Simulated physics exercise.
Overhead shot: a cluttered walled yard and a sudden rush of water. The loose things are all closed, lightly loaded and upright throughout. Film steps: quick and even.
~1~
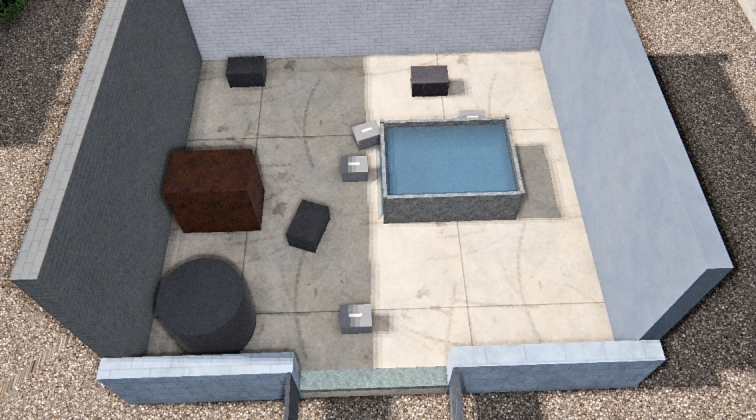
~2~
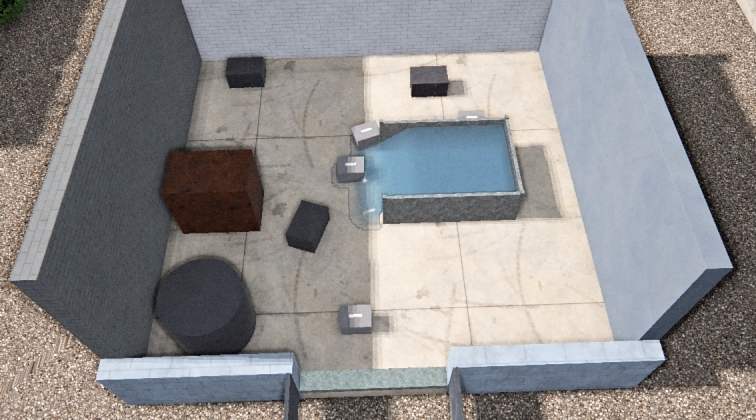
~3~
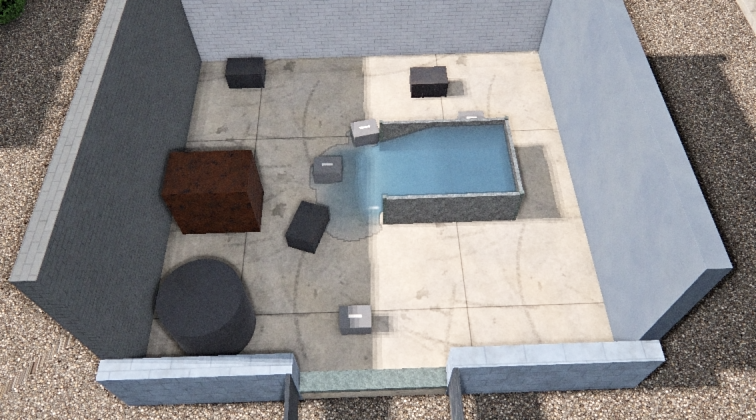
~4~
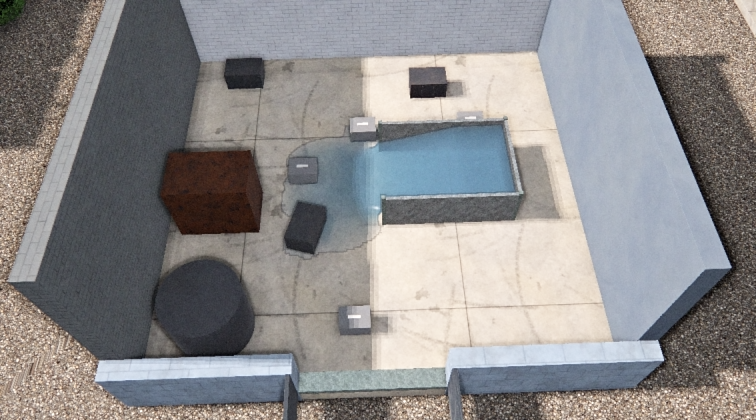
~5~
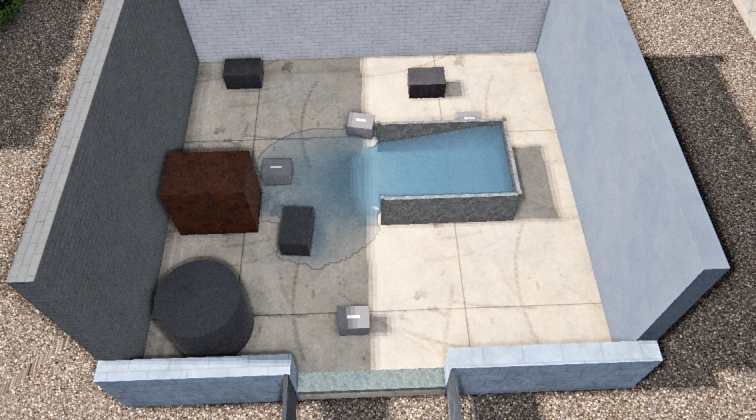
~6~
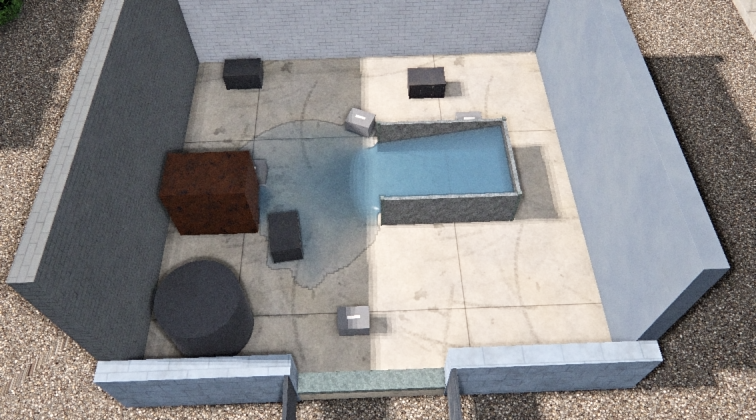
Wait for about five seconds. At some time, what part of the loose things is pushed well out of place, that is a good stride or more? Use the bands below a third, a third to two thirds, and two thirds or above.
It falls a third to two thirds.
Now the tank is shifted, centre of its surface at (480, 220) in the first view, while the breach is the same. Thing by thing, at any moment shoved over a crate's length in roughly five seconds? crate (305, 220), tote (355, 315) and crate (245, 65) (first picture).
Results in order: Made it that far / made it that far / made it that far.
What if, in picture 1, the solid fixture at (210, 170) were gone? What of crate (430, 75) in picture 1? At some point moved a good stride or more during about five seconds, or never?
Within that distance.
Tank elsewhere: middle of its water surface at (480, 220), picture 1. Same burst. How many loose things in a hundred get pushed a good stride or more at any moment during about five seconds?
That comes out at some 40 %.
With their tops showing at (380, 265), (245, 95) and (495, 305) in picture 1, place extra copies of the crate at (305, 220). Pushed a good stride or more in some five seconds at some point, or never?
The first sits tight, the second travels far, the third sits tight.
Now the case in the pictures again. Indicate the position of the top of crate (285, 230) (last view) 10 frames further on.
Roughly (169, 248).
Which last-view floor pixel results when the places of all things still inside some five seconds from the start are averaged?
About (369, 175).
A moment on, 2 of 7 are well off their spots; 0 afloat.
Next, 2 of 7 are well off their spots; 2 afloat.
Later, 3 of 7 are well off their spots; 3 afloat.
In the end, 3 of 7 are well off their spots, and 3 have been at some point; 2 afloat.
